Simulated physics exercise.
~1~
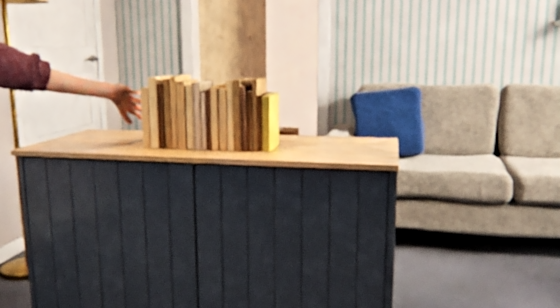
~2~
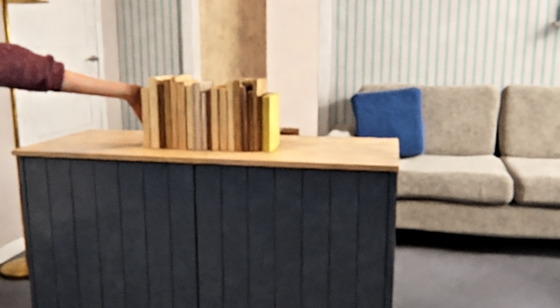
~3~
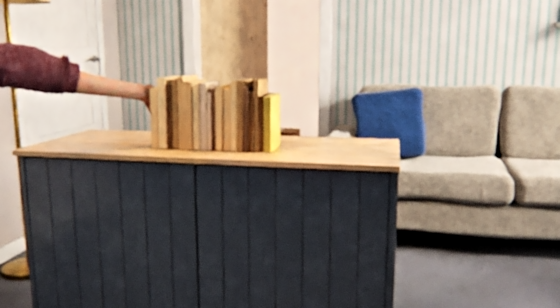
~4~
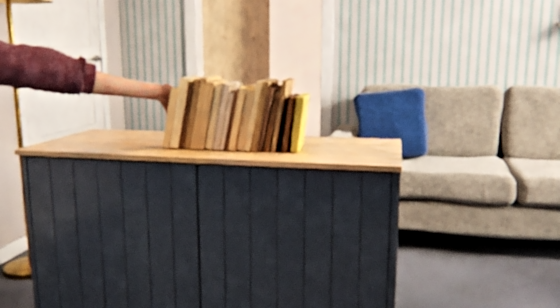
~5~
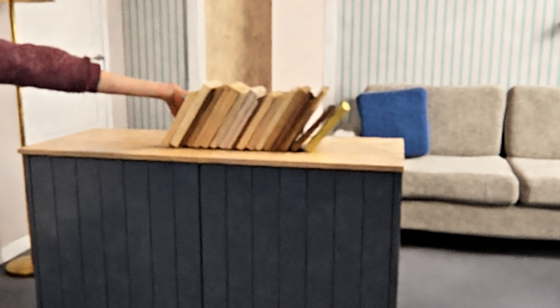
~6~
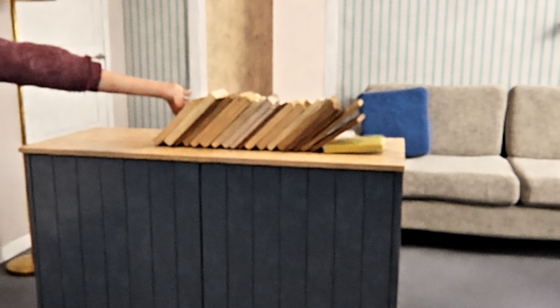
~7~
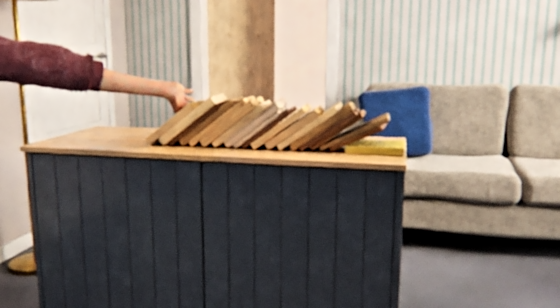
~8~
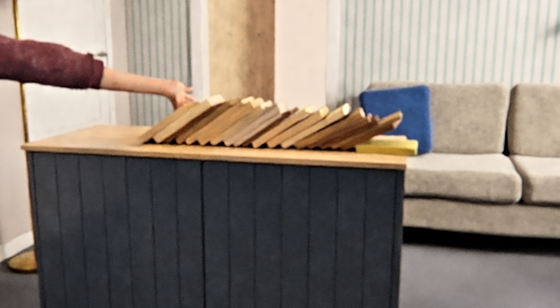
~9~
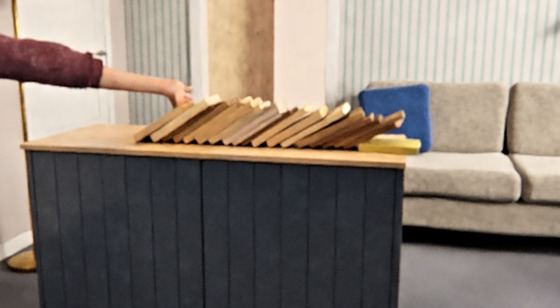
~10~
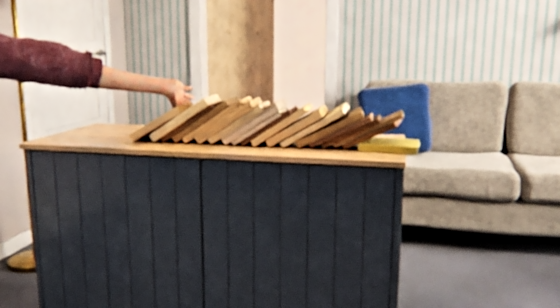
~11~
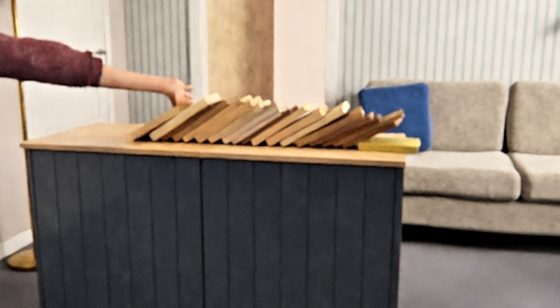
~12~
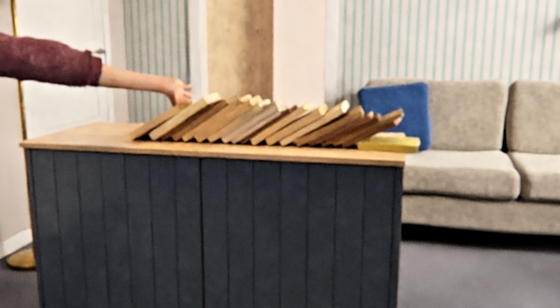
A hand reached in from the left and pushed a tightly packed row of small upright boards along a worktop, making them lean and topple rightward until they lay slanted over one another, with the yellow end board flat but still on top.
